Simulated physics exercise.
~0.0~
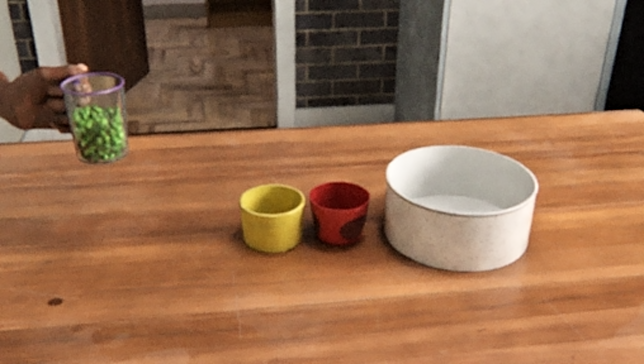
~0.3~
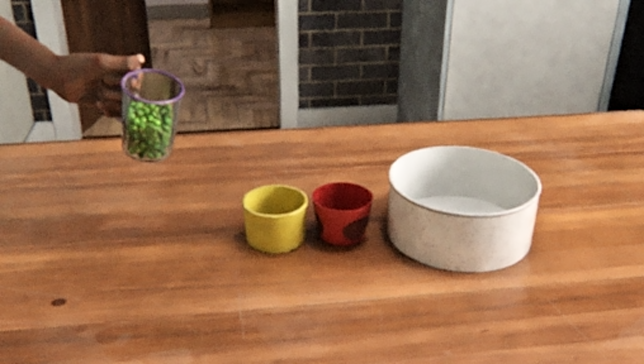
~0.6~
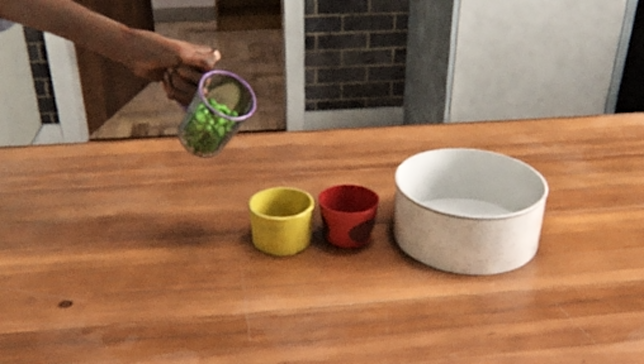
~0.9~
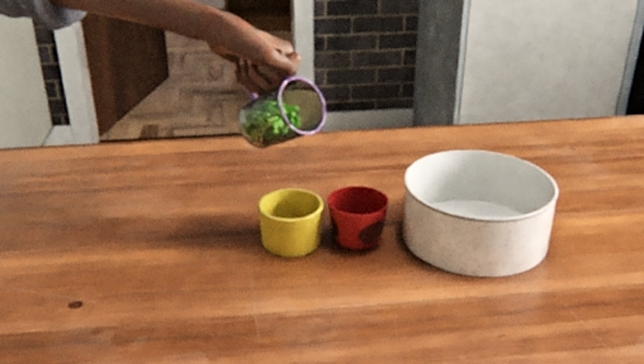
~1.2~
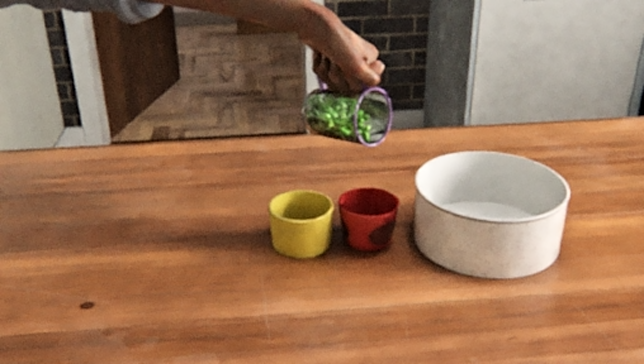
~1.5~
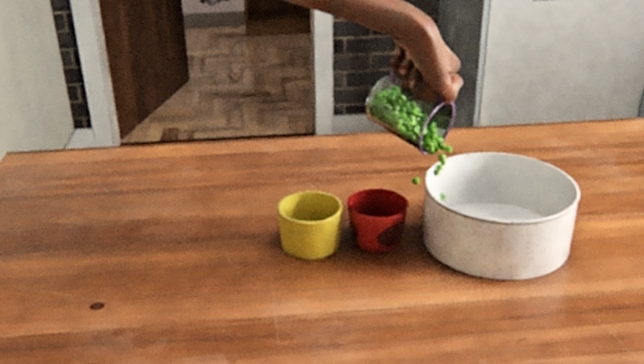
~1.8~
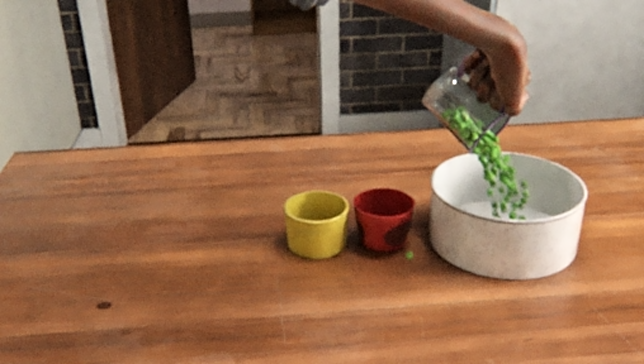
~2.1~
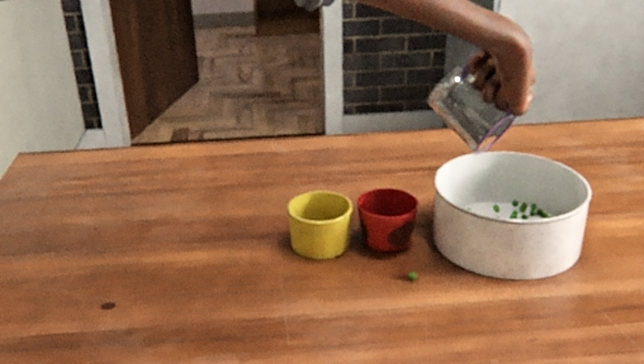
In this clip, a hand carries a clear cup of green peas rightward above a wooden table, tilting it past a yellow dish and a red dish, then pours the peas into a white pot, leaving the cup empty and one stray pea on the table.
